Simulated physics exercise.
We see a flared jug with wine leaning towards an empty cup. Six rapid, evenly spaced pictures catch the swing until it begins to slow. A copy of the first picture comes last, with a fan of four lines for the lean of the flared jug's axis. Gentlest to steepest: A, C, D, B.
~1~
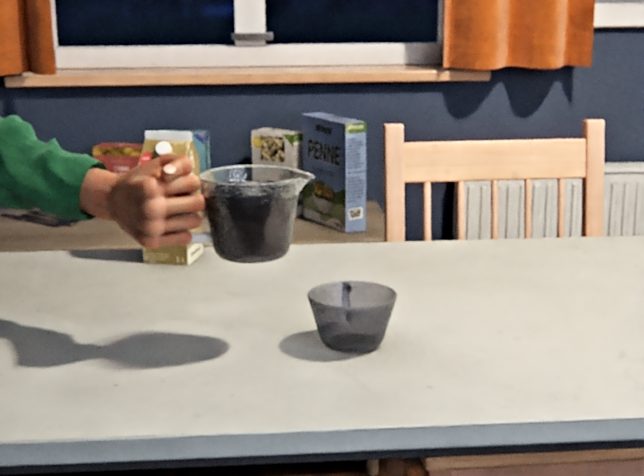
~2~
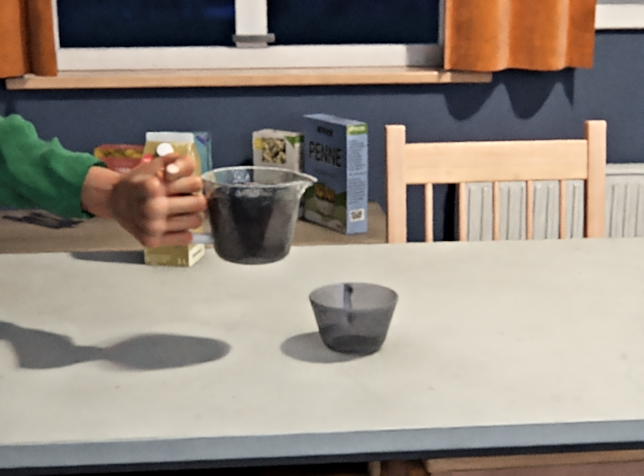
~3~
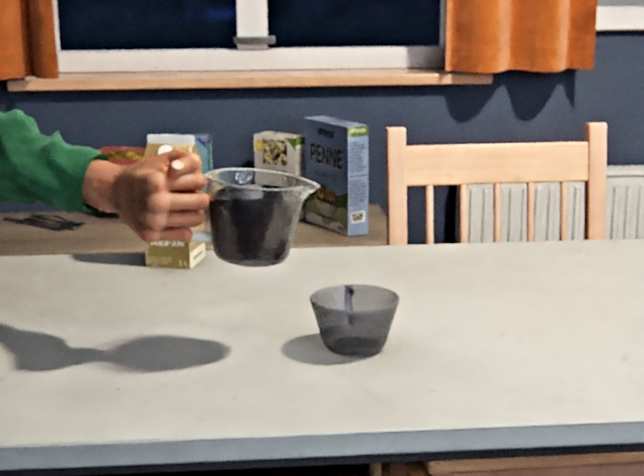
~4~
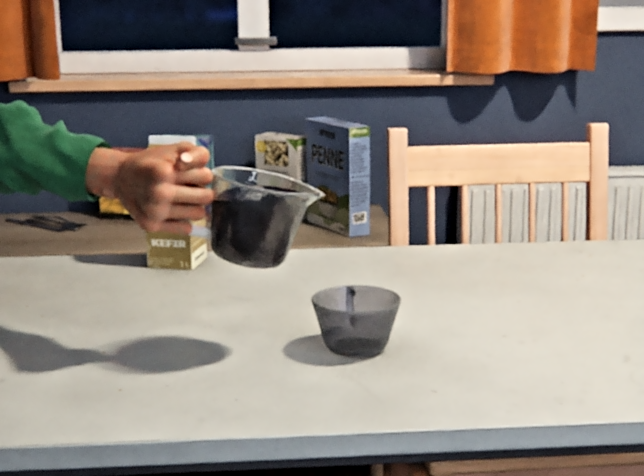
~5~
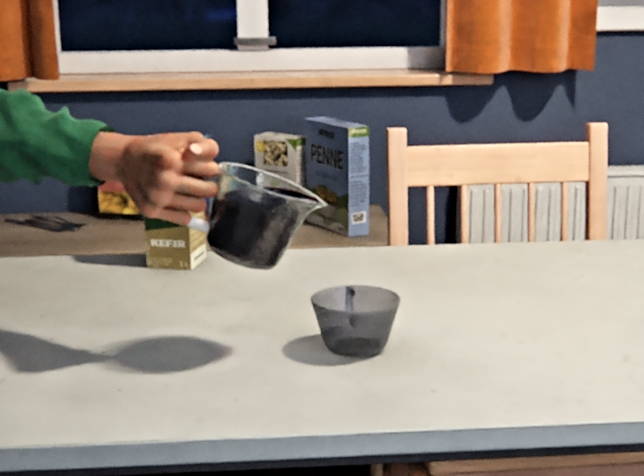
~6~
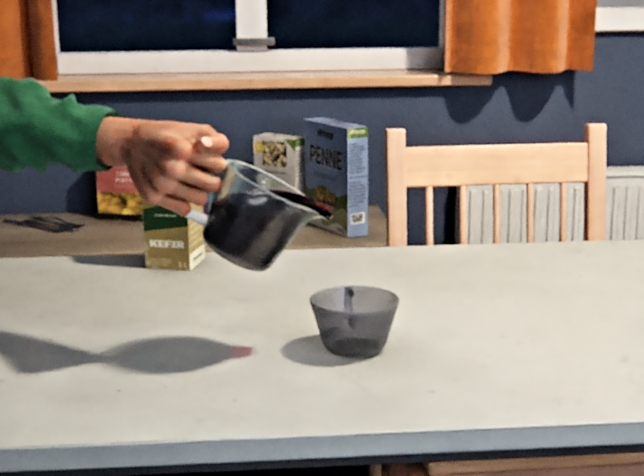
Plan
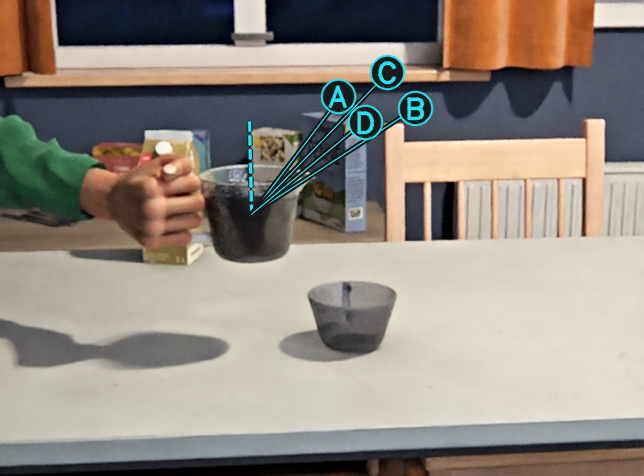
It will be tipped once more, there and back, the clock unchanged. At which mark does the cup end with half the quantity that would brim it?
Mark C does it best.
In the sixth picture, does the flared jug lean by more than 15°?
Yes.
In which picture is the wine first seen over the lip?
In picture 6.
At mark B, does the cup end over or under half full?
Over.
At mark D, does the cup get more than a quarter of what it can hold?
Yes, it does.
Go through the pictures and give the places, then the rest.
Upright, lip at (313, 176); rim of the cup round (352, 293); nothing has left yet.
Upright, lip at (315, 180); nothing has left yet.
Tipped about 6°, lip at (319, 186); nothing has left yet.
Tipped about 12°, lip at (323, 195); nothing has left yet.
Tipped about 21°, lip at (325, 204); nothing has left yet.
Tipped about 29°, lip at (325, 215); wine is over the lip, down to (325, 215).
On the marked copy, A at (329, 111); B at (401, 117); C at (375, 84); D at (351, 132).
With A, the cup ends with about 36 % of what it can hold.
With B, the cup ends with about 78 % of what it can hold; 8 % of the wine is spilt.
With C, the cup ends with about 52 % of what it can hold.
With D, the cup ends with about 63 % of what it can hold; 5 % of the wine is spilt.
